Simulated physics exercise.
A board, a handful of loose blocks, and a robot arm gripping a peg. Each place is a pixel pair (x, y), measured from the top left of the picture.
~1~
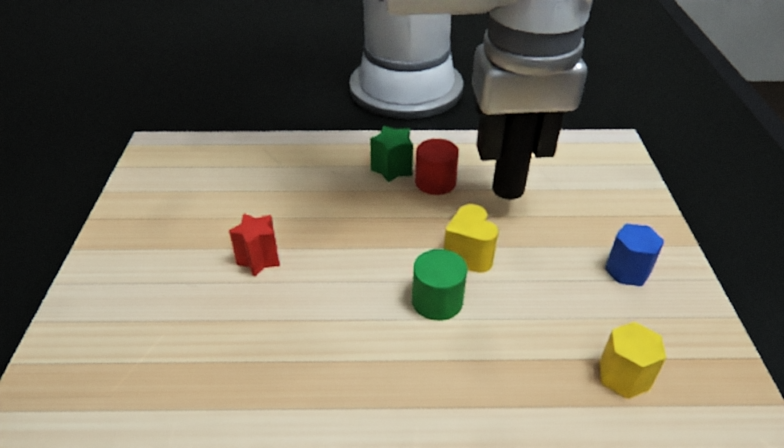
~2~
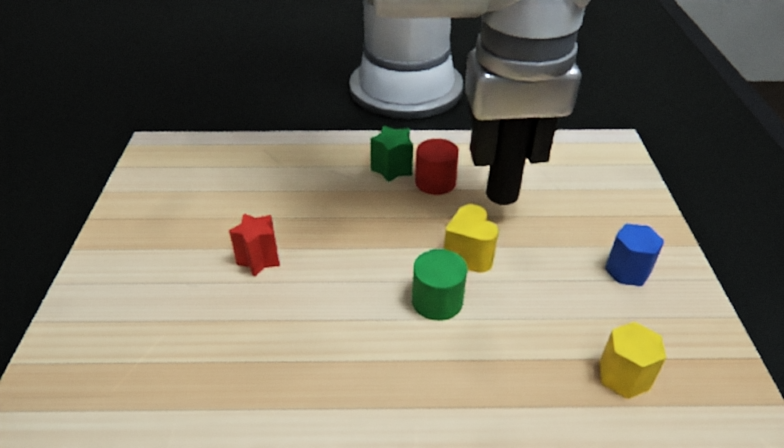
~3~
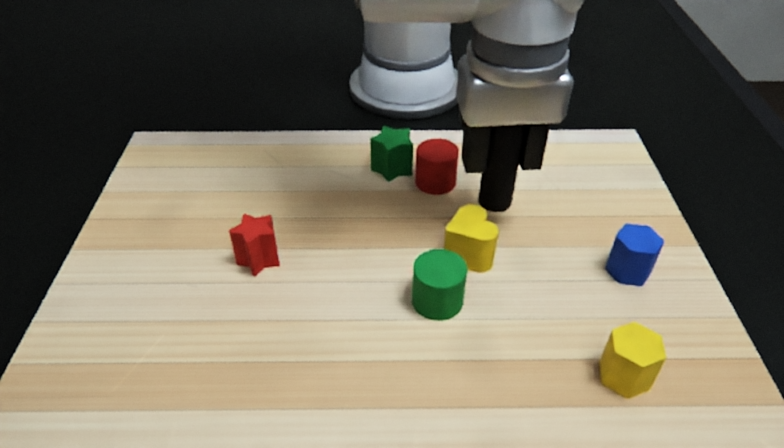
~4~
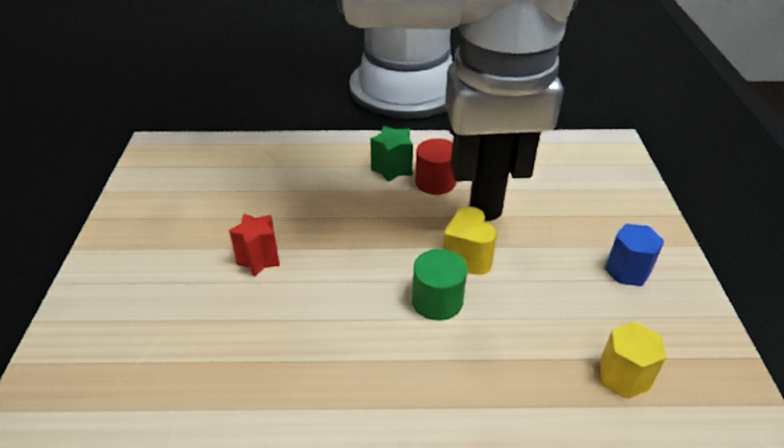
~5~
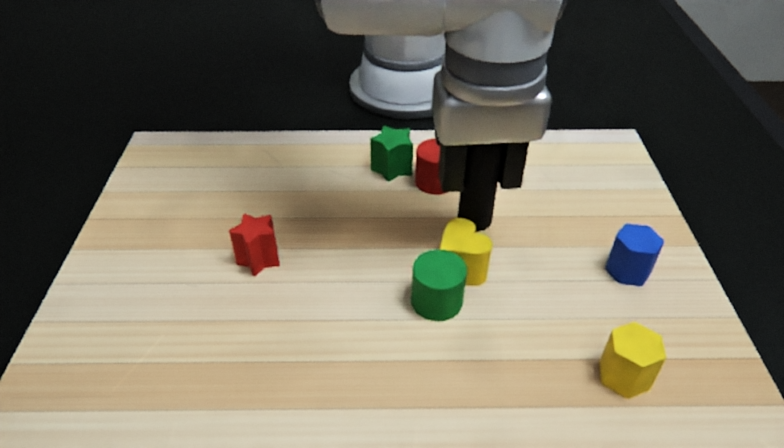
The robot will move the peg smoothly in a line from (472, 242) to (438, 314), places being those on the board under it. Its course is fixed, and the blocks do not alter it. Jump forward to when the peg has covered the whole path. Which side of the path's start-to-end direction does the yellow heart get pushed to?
Its sideways move is to the right.
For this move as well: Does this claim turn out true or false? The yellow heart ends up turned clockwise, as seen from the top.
It is true.
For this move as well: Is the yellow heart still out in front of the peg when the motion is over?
Answer: Yes.
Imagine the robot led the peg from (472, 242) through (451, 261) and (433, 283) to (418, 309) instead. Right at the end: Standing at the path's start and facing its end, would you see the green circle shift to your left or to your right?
It shifts to the left.
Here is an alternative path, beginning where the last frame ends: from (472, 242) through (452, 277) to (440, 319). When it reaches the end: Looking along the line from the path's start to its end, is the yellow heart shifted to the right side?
I'd say yes.
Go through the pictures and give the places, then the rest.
The first frame shows peg tip (508, 190); block tops, red circle (438, 150); green circle (440, 267); yellow heart (473, 223).
The second frame shows peg (502, 195); blocks unchanged.
The third frame shows peg (495, 202); blocks unchanged.
The fourth frame shows peg (486, 210); yellow heart (471, 225).
The fifth frame shows peg (475, 221); red circle (438, 150); green circle (440, 268); yellow heart (464, 237).
The first path, step by step. Halfway along, peg (459, 254); green circle (414, 306); yellow heart (434, 270), turned 25° clockwise.
At the end, peg (440, 292); red circle in place; green circle (384, 350); yellow heart (410, 311), turned 30° clockwise.
